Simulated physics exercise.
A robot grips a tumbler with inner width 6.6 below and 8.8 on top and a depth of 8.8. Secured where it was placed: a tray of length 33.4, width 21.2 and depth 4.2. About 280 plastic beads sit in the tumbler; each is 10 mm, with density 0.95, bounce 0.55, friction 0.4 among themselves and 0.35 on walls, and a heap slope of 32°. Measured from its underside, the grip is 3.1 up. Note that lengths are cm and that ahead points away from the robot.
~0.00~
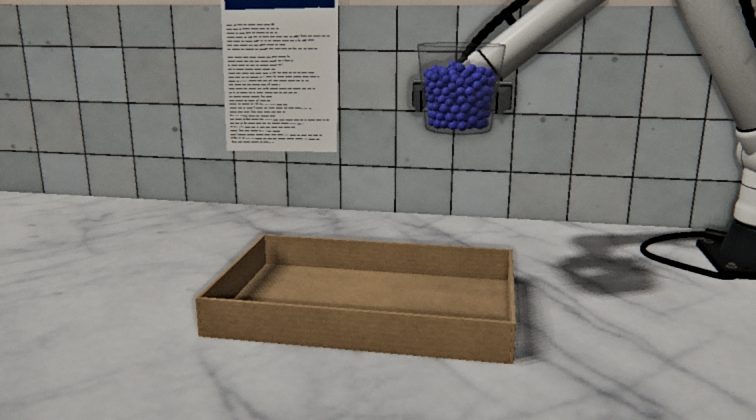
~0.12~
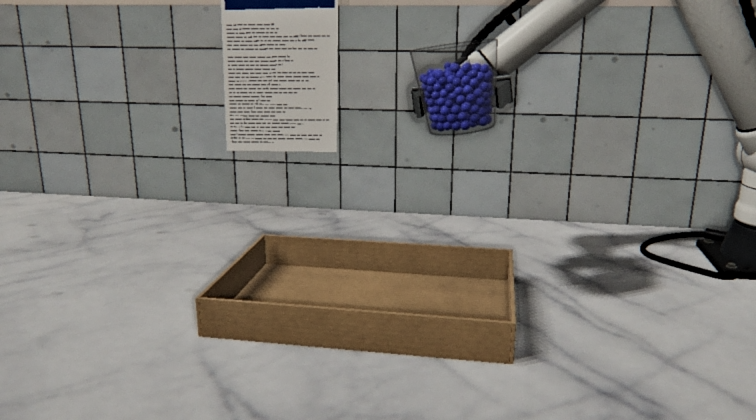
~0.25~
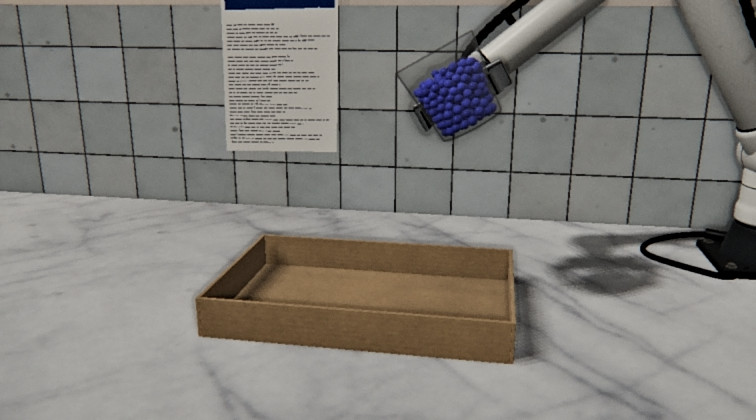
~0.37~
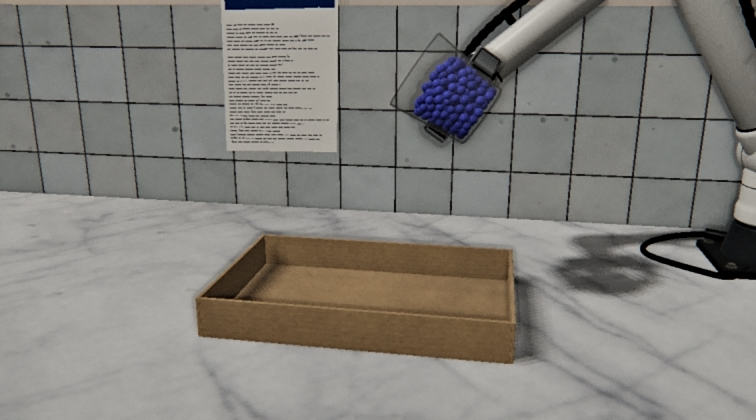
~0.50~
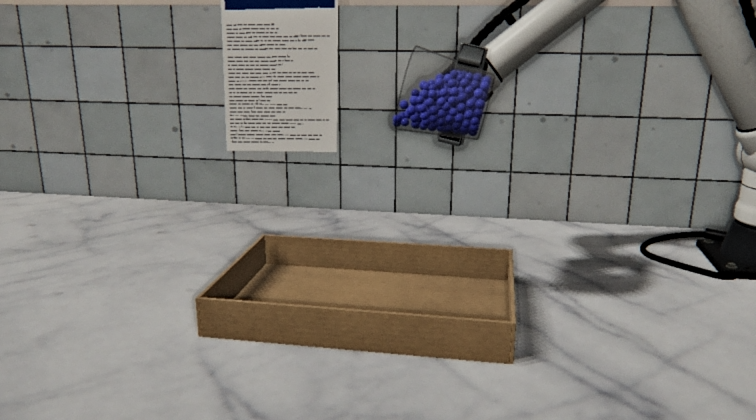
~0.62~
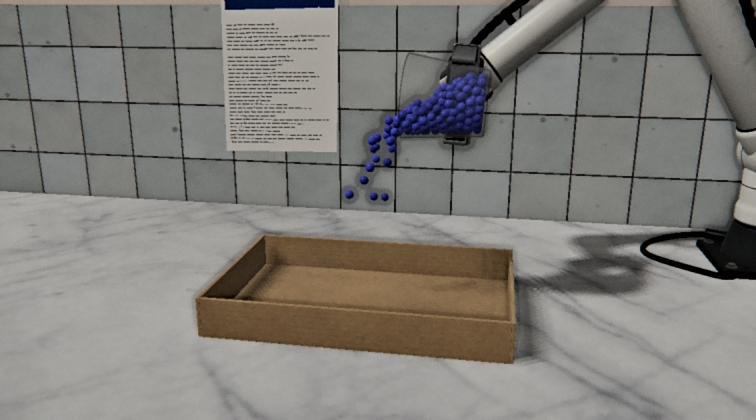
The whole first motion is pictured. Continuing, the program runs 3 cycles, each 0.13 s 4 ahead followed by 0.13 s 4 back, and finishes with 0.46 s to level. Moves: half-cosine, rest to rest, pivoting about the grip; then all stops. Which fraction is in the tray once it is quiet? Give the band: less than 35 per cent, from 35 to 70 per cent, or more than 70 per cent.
The band is more than 70 per cent.
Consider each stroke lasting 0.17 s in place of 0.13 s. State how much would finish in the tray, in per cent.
In that case around 90 per cent.
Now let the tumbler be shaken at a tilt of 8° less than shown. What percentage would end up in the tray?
It would be near 80 per cent.
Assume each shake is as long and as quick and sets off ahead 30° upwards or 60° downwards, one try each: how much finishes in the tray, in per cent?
First try some 100 %, second try some 65 %.
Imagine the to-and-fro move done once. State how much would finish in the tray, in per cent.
That share would be near 75 percent.
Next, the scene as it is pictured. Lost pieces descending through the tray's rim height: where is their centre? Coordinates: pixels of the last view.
Their middle lies around (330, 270).
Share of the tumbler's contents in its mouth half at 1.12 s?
100 %.
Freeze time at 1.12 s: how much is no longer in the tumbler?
About 85 per cent.
After 1.12 s, tilted 86° forward, highest piece 23 above the table; 201 in the tray, 44 in the tumbler, 34 in flight or on a rim.
After 1.61 s, tilted 48° forward, highest piece 26 above the table; 267 in the tray, 10 in the tumbler, 1 on the table or floor, 1 in flight or on a rim.
After 2.06 s, level, highest piece 24 above the table; 268 in the tray, 10 in the tumbler, 1 on the table or floor.
After 3.11 s, level, highest piece 24 above the table; 268 in the tray, 10 in the tumbler, 1 on the table or floor.
In the end, 268 in the tray, 10 in the tumbler, 1 on the table or floor. That is 96 % in the tray.
